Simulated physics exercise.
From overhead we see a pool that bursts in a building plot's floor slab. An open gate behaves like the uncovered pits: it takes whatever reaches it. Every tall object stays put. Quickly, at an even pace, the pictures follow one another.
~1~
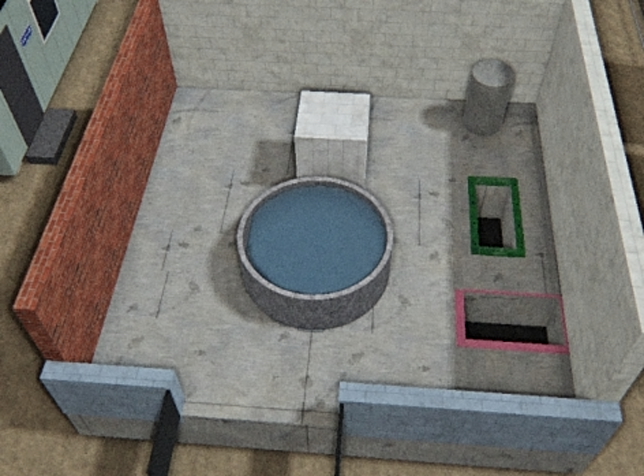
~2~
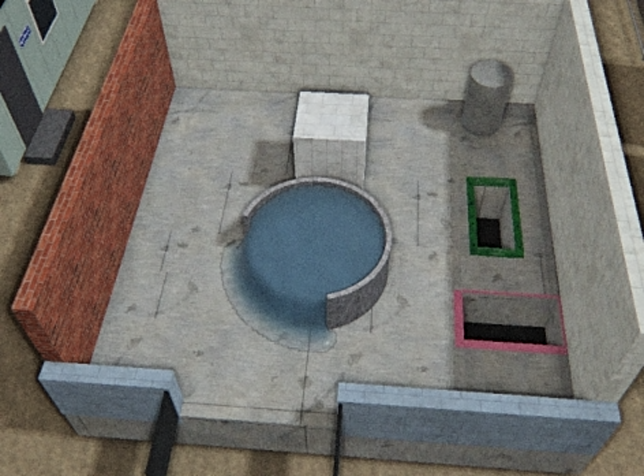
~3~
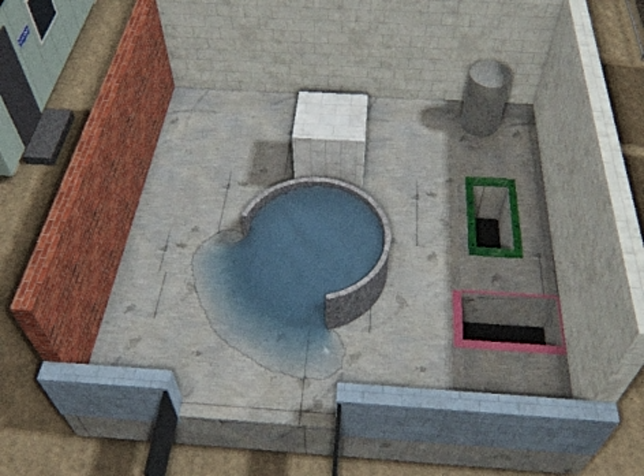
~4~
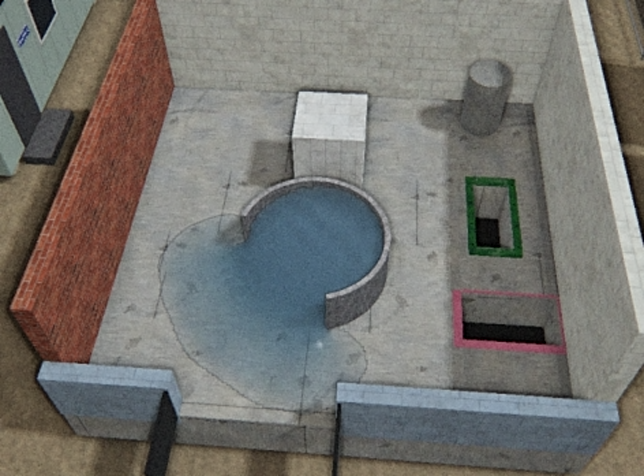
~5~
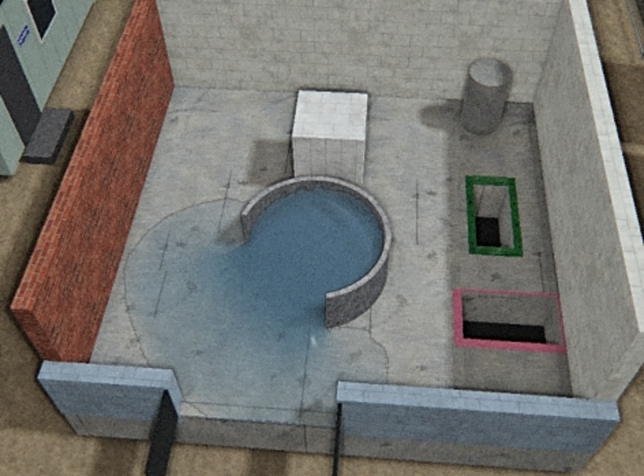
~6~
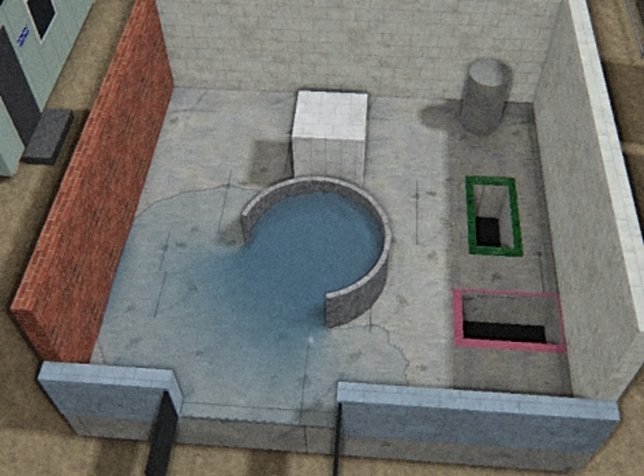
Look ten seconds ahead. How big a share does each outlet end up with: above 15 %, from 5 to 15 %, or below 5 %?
The result: The gate gets above 15 %; the pink pit gets below 5 %; the green pit gets below 5 %.
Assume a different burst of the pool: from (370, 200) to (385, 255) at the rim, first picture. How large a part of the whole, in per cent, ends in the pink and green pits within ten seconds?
Per cent: Pink 30, green 35.
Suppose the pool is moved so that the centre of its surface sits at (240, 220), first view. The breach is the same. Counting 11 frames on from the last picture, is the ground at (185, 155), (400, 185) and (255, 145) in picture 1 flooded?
Well, first one got wet, second one stays dry, third one got wet.
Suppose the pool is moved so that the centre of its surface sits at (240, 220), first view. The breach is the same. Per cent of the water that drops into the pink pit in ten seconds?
Roughly, in per cent: Pink 15.
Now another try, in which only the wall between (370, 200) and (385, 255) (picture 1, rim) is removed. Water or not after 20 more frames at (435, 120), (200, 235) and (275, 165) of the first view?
First spot submerged, second spot spared, third spot spared.
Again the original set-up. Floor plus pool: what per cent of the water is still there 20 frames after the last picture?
Estimate: 68 per cent.
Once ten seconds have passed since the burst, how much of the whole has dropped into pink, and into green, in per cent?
I'd say near 2 %, and near 0 %.
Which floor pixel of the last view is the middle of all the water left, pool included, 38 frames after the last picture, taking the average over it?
I'd say near (249, 231).
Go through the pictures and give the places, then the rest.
Still water in the pool at (315, 238), in the first frame.
The front is at a hidden place, out from the gap at (259, 296), in the second frame.
Water pours out at (258, 298) and has run to (334, 362), in the third frame.
The front is at a hidden place, out from the gap at (258, 299), in the fourth frame.
Water pours out at (259, 299) and has run to a hidden place, in the fifth frame.
Water pours out at (259, 299) and has run to (133, 224), in the sixth frame.
A moment on, water covers 30 % of the floor; the gate 11 %, the pink pit 0 %, the green pit 0 %.
Next, water covers 35 % of the floor; the gate 21 %, the pink pit 0 %, the green pit 0 %.
Then, water covers 45 % of the floor; the gate 33 %, the pink pit 0 %, the green pit 0 %.
Later, water covers 60 % of the floor; the gate 46 %, the pink pit 0 %, the green pit 0 %.
In the end, water covers 80 % of the floor; the gate 53 %, the pink pit 2 %, the green pit 0 %.
